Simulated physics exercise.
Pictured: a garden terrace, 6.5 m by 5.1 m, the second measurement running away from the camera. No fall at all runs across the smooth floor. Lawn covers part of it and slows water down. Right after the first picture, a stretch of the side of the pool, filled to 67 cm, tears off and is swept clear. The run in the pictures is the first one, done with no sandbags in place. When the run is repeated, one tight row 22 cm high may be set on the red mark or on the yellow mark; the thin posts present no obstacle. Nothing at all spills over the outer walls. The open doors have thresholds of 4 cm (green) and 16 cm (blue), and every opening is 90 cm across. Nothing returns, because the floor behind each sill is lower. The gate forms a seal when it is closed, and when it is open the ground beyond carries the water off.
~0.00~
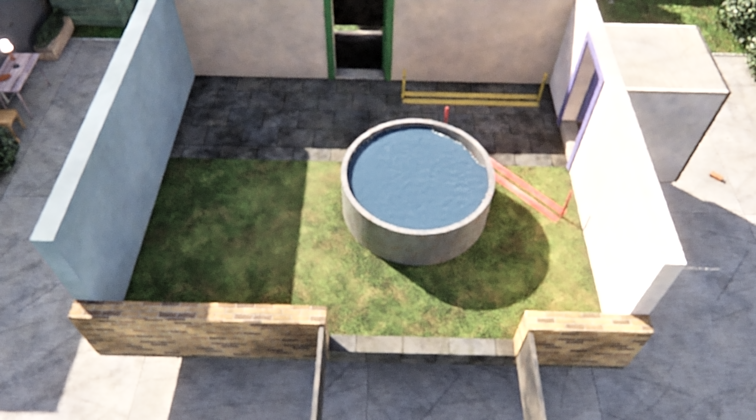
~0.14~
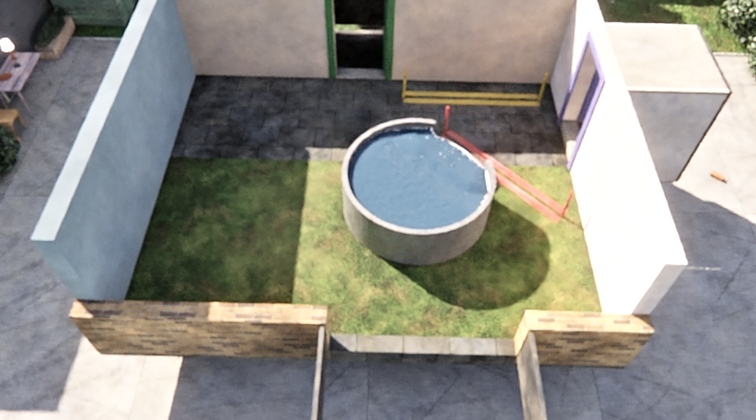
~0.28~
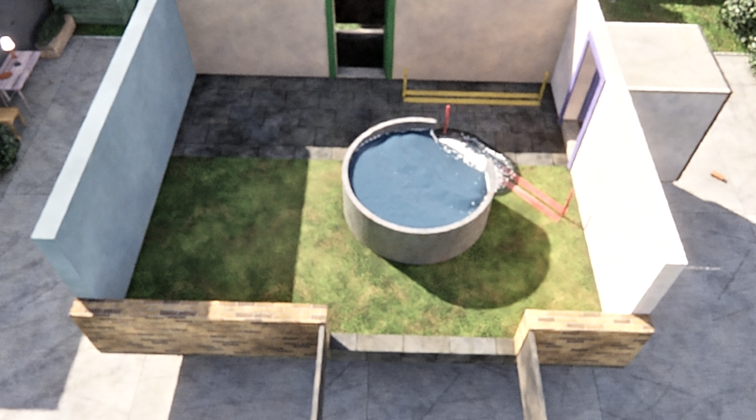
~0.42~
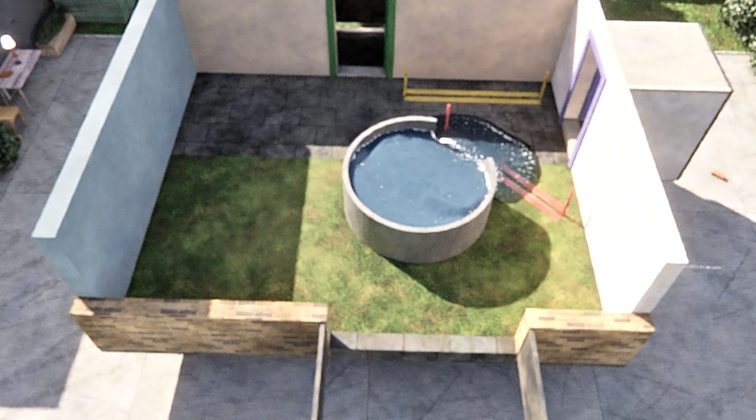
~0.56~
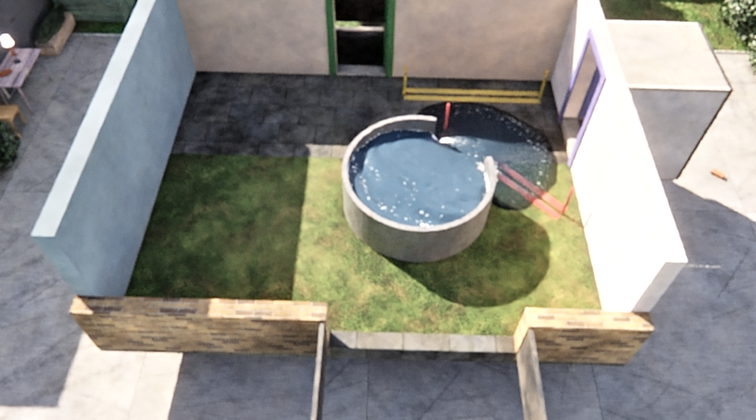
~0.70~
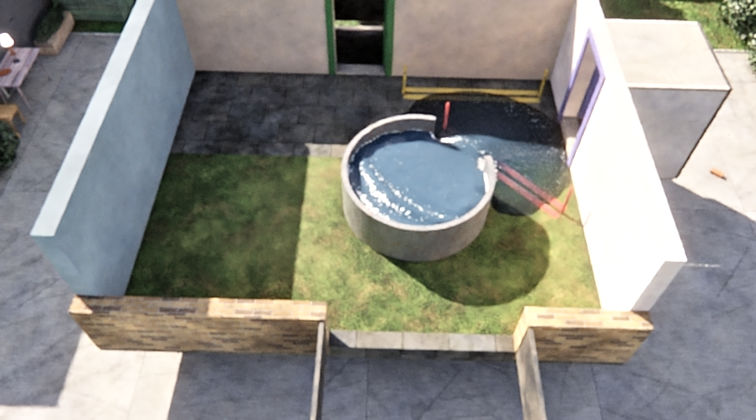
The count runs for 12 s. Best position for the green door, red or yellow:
Yellow mark.
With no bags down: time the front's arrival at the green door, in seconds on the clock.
Green door: 1.8 s.
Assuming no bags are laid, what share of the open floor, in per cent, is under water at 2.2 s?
25 %.
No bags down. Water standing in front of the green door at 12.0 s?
3.5 cm.
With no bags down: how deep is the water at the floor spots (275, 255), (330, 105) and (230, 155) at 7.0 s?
In order, roughly 0, 4 and 8 cm.
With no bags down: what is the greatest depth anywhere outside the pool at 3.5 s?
24 cm.
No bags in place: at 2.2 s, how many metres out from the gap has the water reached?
3.0 m.
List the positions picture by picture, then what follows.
In the first picture, still water, 67 cm deep, in the pool at (418, 176).
In the second picture, the front is at a hidden place, 0.6 m from the gap on the pool's far side; 0.3 m2 of floor is under water; 67 cm left at the back of the pool.
In the third picture, the front is at a hidden place, 0.9 m from the gap on the pool's far side; 1.0 m2 of floor is under water; 67 cm left at the back of the pool.
In the fourth picture, water pours out on the pool's far side and has run 1.2 m, to (530, 153); typically 8 cm deep outside, 67 cm at the pool's back.
In the fifth picture, the front is at (547, 144), 1.6 m from the gap on the pool's far side; 3.3 m2 of floor is under water; 66 cm left at the back of the pool.
In the sixth picture, water pours out on the pool's far side and has run 1.9 m, to (548, 121); typically 6 cm deep outside, 59 cm at the pool's back.
After 1.4 s water covers 20 % of the floor and is deepest (56 cm) near (545, 88) in the run without bags; in at the green door, 0 L with no bags, 0 L with the row on red, 0 L on yellow.
After 2.2 s water covers 25 % of the floor and is deepest (37 cm) near (543, 81) in the run without bags; in at the green door, 0 L with no bags, 19 L with the row on red, 0 L on yellow.
After 3.5 s water covers 45 % of the floor and is deepest (24 cm) near (491, 137) in the run without bags; in at the green door, 1 L with no bags, 43 L with the row on red, 5 L on yellow.
After 7.0 s water covers 80 % of the floor and is deepest (12 cm) near (551, 116) in the run without bags; in at the green door, 17 L with no bags, 71 L with the row on red, 10 L on yellow.
After 12.0 s water covers 100 % of the floor and is deepest (8 cm) near (117, 323) in the run without bags; in at the green door, 21 L with no bags, 81 L with the row on red, 11 L on yellow.
